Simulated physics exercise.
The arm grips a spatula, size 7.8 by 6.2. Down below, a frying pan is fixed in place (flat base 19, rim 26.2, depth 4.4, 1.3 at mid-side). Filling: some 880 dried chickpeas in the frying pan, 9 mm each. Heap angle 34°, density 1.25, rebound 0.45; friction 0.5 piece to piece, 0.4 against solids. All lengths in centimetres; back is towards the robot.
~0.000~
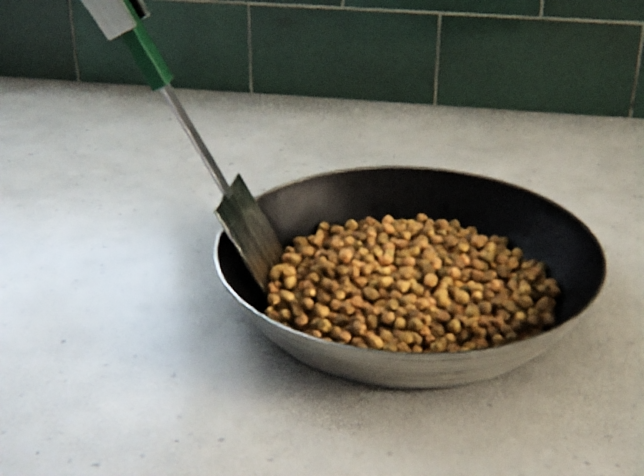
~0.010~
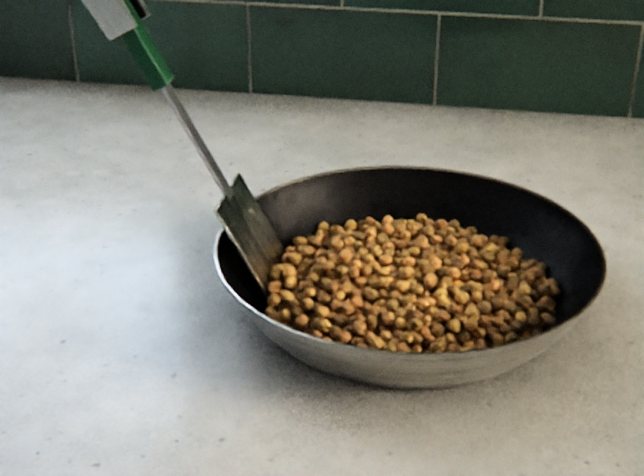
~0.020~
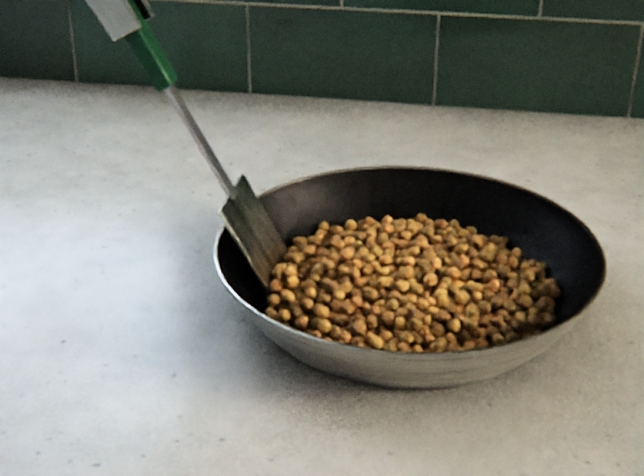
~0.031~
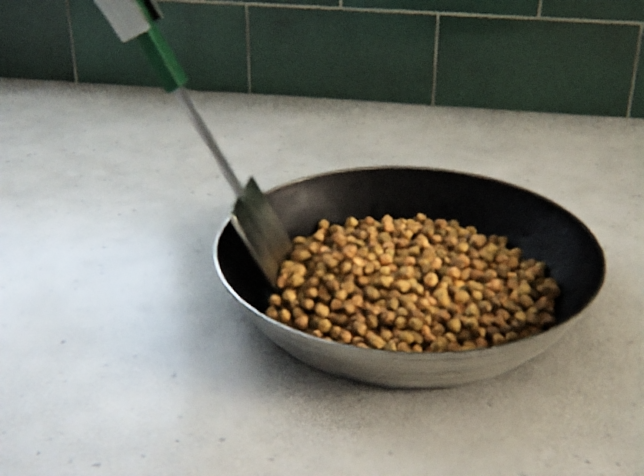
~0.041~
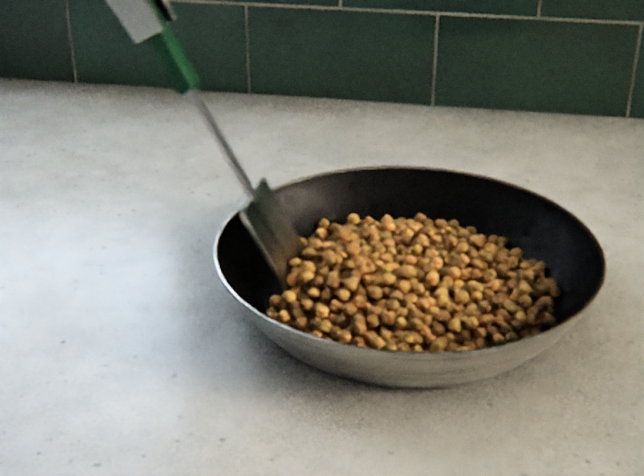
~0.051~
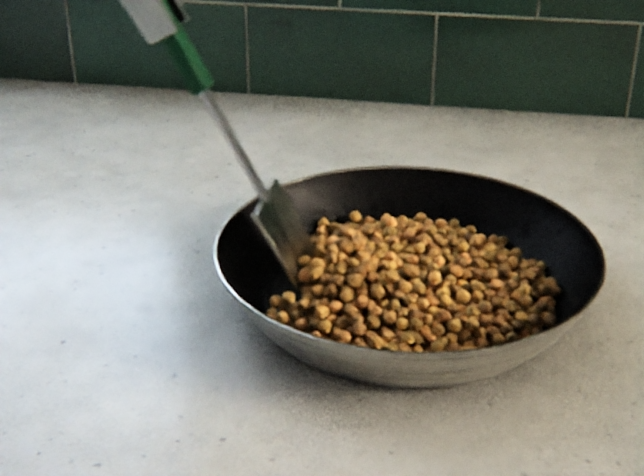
On a pale countertop before green tiles, a green-handled metal spatula rested at the left side of a dark pan of dried chickpeas, then slid a little rightward, nudging the nearest ones.
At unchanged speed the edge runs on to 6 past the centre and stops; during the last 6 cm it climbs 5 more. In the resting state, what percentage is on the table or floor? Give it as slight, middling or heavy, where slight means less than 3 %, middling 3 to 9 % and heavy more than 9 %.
Middling.
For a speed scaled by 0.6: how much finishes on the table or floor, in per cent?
Around 0 percent would finish on the table or floor.
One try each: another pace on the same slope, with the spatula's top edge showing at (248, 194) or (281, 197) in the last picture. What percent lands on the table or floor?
Try one roughly 0 per cent; try two roughly 10 per cent.
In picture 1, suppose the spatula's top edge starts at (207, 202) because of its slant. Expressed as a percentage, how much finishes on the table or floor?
Some 5 per cent.
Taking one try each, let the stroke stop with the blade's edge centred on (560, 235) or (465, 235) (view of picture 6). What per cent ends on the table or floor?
Around 15 per cent for the first try and 5 per cent for the second.
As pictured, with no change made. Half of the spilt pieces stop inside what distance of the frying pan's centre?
I reckon close to 36 centimetres.
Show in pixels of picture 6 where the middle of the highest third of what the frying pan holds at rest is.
Roughly (518, 285).
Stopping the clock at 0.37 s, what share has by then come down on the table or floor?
6 %.
After 0.10 s, sloping 62°, highest piece 6 above the table; 882 in the frying pan.
After 0.15 s, sloping 62°, highest piece 7 above the table; 882 in the frying pan.
After 0.37 s, sloping 62°, highest piece 5 above the table; 835 in the frying pan, 47 on the table or floor.
After 1.42 s, sloping 62°, highest piece 5 above the table; 835 in the frying pan, 47 on the table or floor.
At rest, 835 in the frying pan, 47 on the table or floor. That is 5 % on the table or floor.
